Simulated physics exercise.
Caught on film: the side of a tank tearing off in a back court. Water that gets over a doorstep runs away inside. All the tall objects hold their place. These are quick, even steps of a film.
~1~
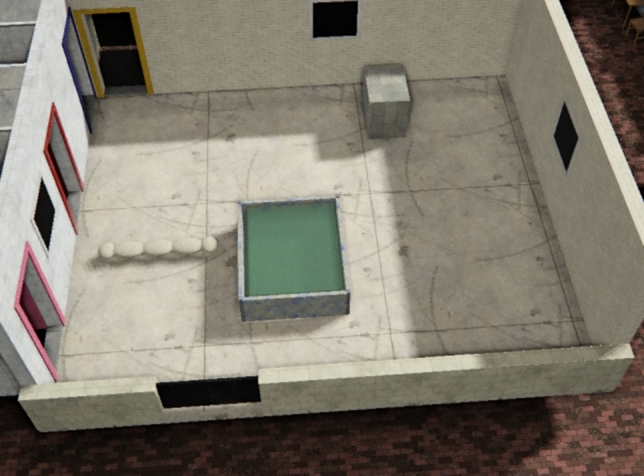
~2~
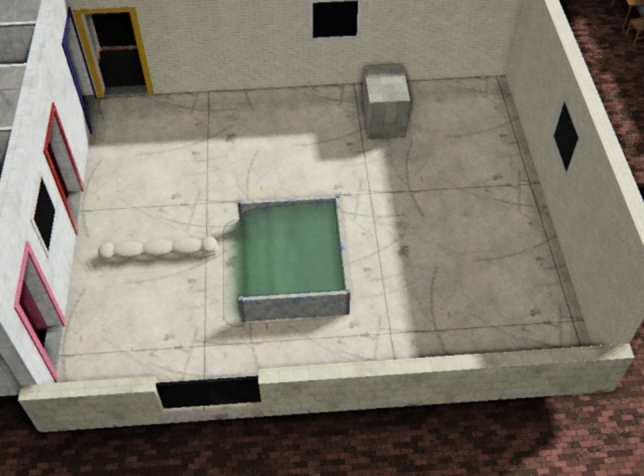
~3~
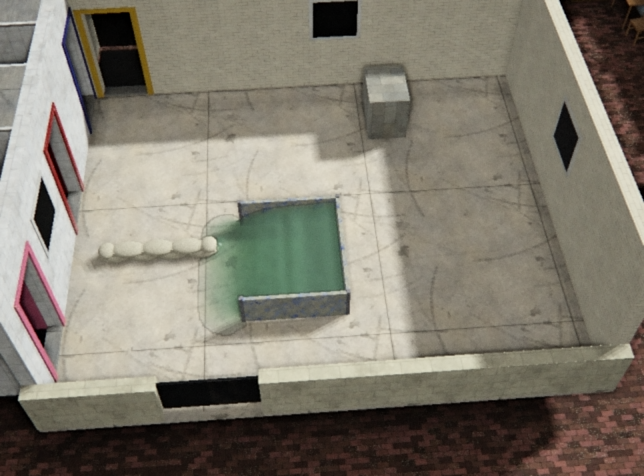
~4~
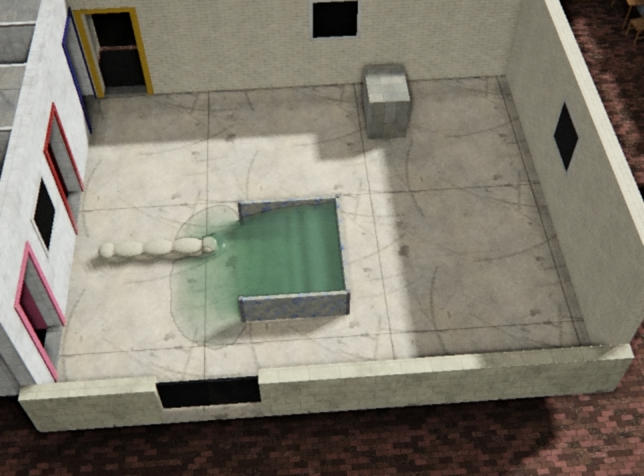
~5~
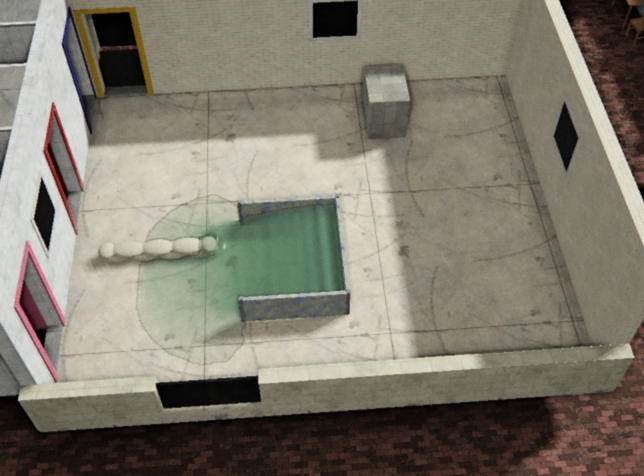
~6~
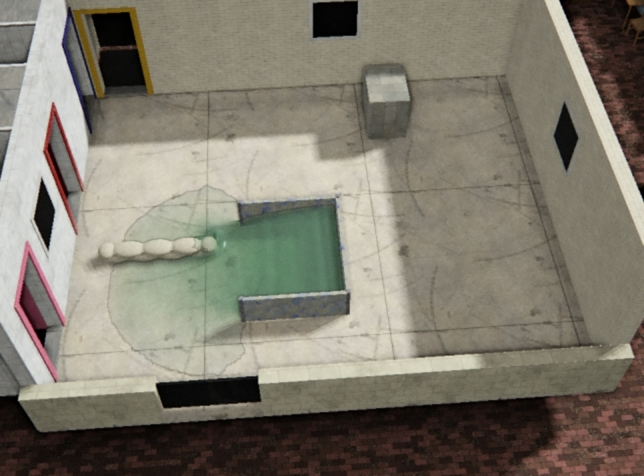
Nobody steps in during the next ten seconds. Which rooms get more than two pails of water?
The pink door lets in a lot; the red door lets in a lot; the yellow door lets in a lot; the blue door admits no more than that.
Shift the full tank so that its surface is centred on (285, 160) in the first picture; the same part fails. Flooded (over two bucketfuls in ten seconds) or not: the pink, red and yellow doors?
My reading: The pink door holds, the red door is over, the yellow door floods.
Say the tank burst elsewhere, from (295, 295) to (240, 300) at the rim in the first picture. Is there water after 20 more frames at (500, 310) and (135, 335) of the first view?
One after the other: Awash, wet.
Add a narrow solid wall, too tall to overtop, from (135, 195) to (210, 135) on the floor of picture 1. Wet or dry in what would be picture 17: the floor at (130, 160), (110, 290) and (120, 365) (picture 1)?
In that order: No water, flooded, flooded.
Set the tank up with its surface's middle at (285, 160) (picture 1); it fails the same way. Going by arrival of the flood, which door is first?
That is the door marked red.
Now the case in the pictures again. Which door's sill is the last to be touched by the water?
Last comes the door marked yellow.
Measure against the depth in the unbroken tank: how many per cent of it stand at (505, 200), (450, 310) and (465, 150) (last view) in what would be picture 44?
About 0, 0 and 0 per cent.
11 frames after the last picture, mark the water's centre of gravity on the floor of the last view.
Around (182, 277).
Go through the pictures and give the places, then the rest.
The first frame shows still water in the water tank at (292, 248).
In the second frame, the front is at (233, 224), out from the gap at (244, 265).
In the third frame, water pours out at (244, 265) and has run to (219, 220).
In the fourth frame, water pours out at (244, 266) and has run to (211, 342).
In the fifth frame, the front is at (152, 330), out from the gap at (244, 266).
In the sixth frame, the front is at (120, 323), out from the gap at (244, 266).
A moment on, water covers 20 % of the floor; the pink door under two buckets in, the red door wet at the sill, nothing in, the yellow door not reached, the blue door not reached.
Next, water covers 30 % of the floor; the pink door over two buckets in, the red door under two buckets in, the yellow door not reached, the blue door not reached.
Then, water covers 30 % of the floor; the pink door far over two buckets in, the red door over two buckets in, the yellow door under two buckets in, the blue door wet at the sill, nothing in.
Later, water covers 45 % of the floor; the pink door far over two buckets in, the red door over two buckets in, the yellow door over two buckets in, the blue door wet at the sill, nothing in.
In the end, water covers 70 % of the floor; the pink door far over two buckets in, the red door over two buckets in, the yellow door far over two buckets in, the blue door wet at the sill, nothing in.
